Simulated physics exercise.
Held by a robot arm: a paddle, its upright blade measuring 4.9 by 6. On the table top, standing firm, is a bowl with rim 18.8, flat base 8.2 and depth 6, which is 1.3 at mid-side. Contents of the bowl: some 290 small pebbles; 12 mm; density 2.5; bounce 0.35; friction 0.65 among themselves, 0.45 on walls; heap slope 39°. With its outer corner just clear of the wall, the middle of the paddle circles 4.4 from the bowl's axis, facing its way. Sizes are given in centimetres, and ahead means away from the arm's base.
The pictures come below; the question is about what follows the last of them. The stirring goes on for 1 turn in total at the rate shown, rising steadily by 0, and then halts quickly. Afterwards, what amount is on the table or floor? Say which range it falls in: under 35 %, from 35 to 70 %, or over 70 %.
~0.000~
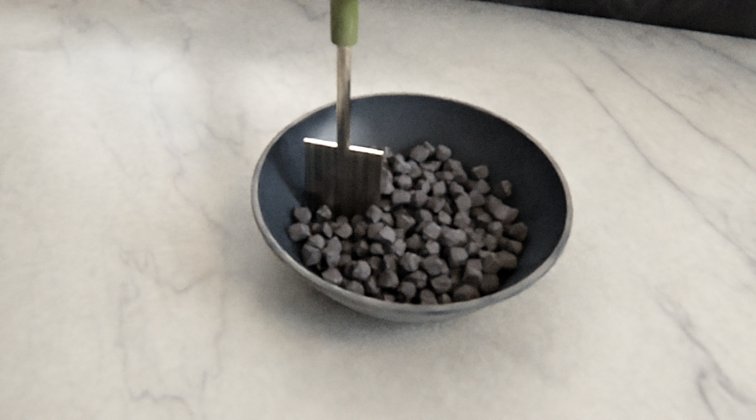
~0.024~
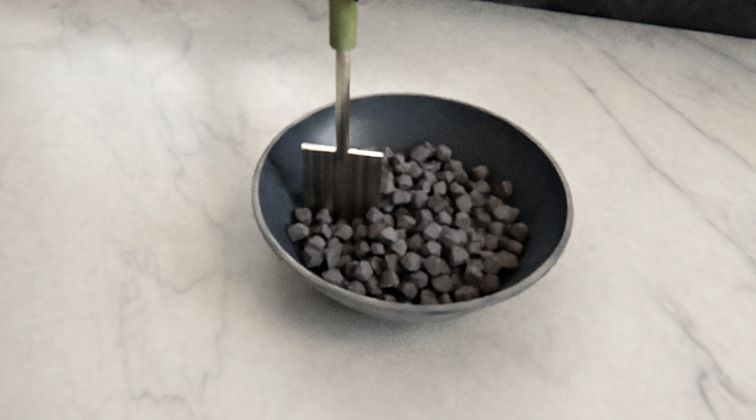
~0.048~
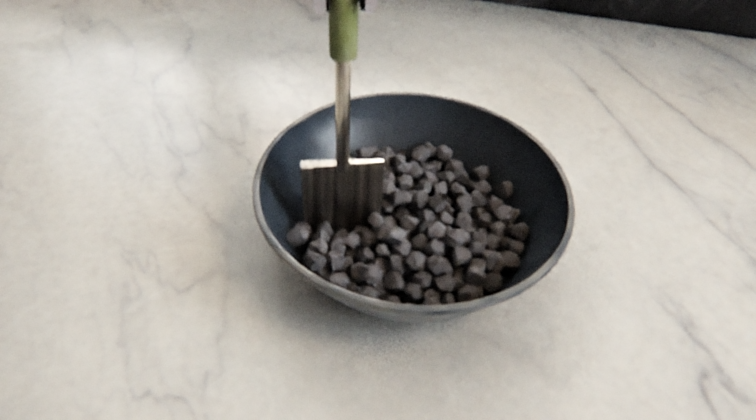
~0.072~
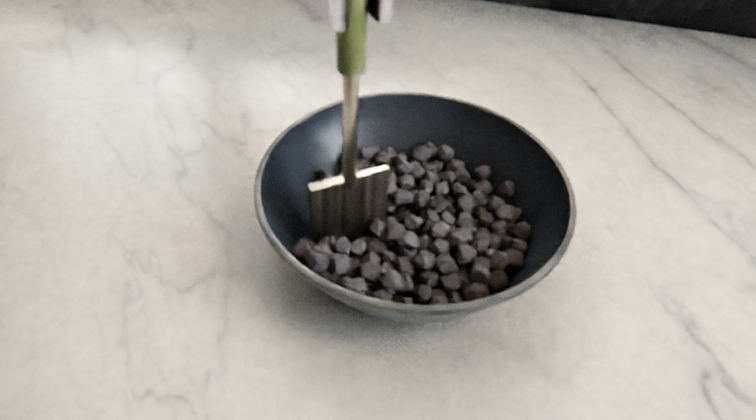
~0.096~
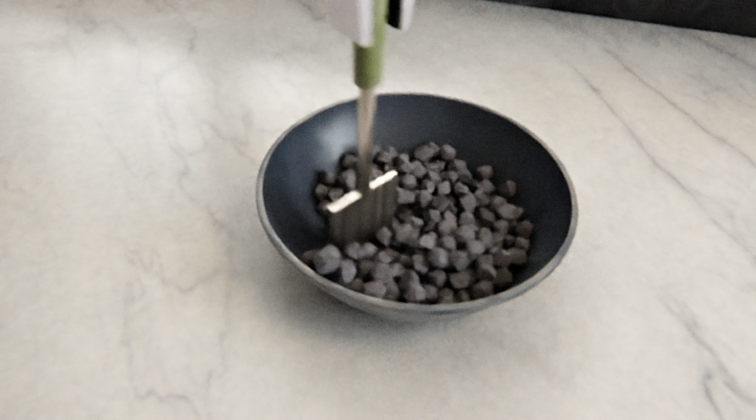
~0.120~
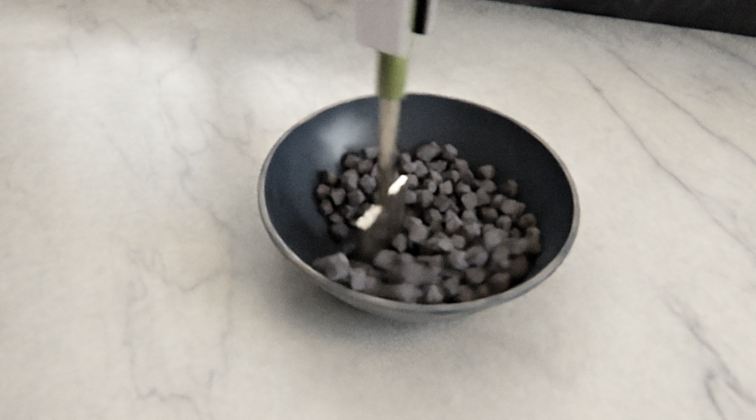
It falls under 35 %.
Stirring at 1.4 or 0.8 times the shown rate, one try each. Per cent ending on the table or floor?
Around 40 percent on the first try and 20 percent on the second.
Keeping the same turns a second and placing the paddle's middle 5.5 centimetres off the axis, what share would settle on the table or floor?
In that case some 15 %.
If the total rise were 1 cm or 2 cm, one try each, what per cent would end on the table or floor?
I'd say some 20 per cent, and some 20 per cent.
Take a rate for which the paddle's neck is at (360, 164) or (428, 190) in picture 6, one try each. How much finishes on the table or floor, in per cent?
Some 15 and 45 per cent.
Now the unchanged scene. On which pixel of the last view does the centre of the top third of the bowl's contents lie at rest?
Estimated centre: (340, 253).
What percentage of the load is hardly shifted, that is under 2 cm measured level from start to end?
Roughly 5 per cent.
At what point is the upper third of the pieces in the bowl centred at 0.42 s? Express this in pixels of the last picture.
Near pixel (356, 133).
By 0.27 s, 181° round, highest piece 8 above the table; 269 in the bowl, 2 on the table or floor, 15 in flight or on the tool.
By 0.42 s, 291° round, highest piece 9 above the table; 235 in the bowl, 30 on the table or floor, 21 in flight or on the tool.
By 0.70 s, 0° round, highest piece 6 above the table; 210 in the bowl, 75 on the table or floor, 1 in flight or on the tool.
By 1.40 s, 0° round, highest piece 6 above the table; 210 in the bowl, 76 on the table or floor.
Final count, 210 in the bowl, 76 on the table or floor. That is 27 % on the table or floor.
